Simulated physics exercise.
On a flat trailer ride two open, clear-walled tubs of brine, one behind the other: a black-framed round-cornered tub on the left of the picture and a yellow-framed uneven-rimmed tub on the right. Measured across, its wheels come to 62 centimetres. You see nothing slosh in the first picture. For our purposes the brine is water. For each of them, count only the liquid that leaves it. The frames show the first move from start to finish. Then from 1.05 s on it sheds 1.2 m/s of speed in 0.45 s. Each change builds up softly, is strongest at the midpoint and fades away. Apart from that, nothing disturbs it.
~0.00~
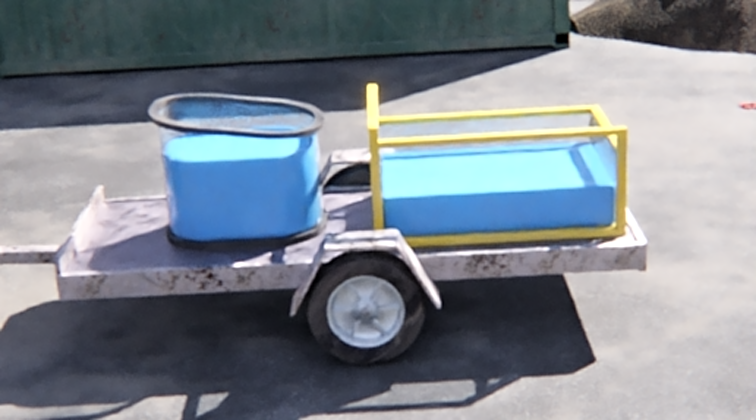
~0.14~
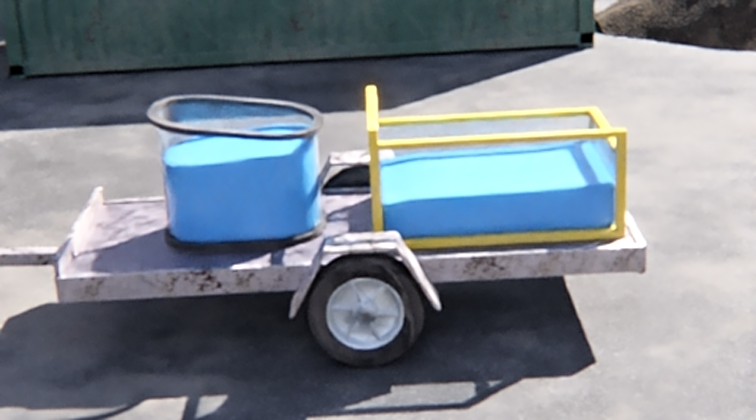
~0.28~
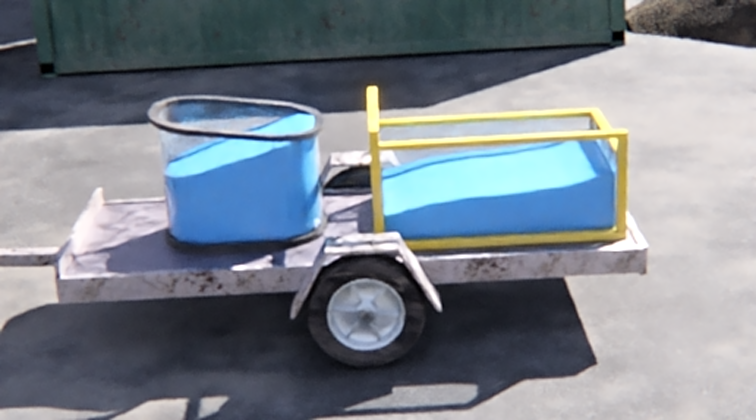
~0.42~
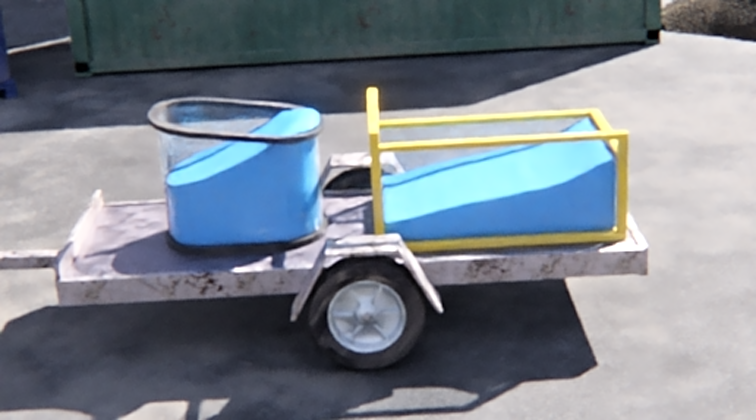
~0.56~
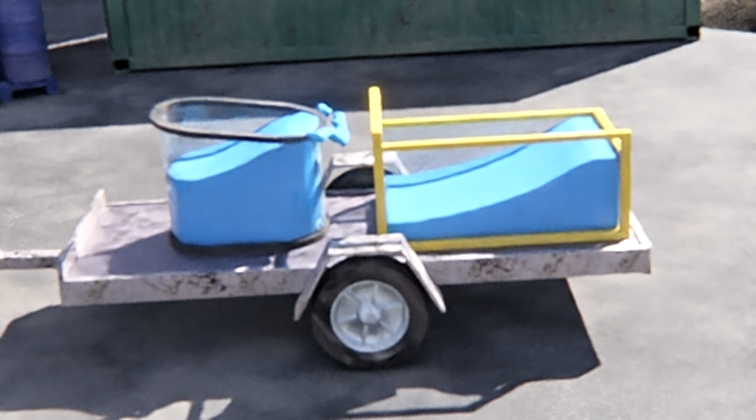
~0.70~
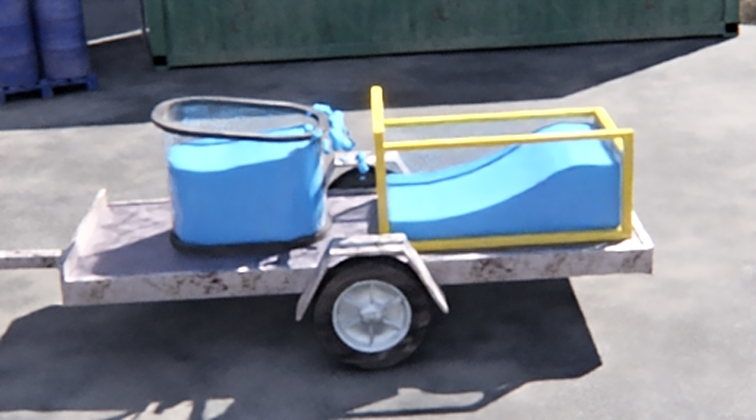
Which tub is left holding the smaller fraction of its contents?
My guess is the one on the right.
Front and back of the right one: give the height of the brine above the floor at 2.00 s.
Front: 28 cm; back: 6 cm.
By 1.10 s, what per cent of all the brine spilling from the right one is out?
By then about 0 per cent is out.
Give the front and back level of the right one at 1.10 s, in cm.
Around 24 cm toward the front, with 26 cm behind.
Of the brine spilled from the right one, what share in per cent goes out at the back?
Close to 50% of it goes that way.
After 1.10 s the left one has lost 1 per cent, over the back (front 58 cm, back 36 cm); the right one has lost nothing (front 23 cm, back 25 cm).
After 1.50 s the left one has lost 1 per cent, over the back (front 53 cm, back 38 cm); the right one has lost nothing (front 68 cm, back 6 cm).
After 2.00 s the left one has lost 1 per cent, over the back (front 40 cm, back 54 cm); the right one has lost 2 per cent, mostly over the front, some over the far side (front 27 cm, back 7 cm).
After 4.49 s the left one has lost 1 per cent, over the back; the right one has lost 5 per cent, over the back and the front, a little elsewhere.
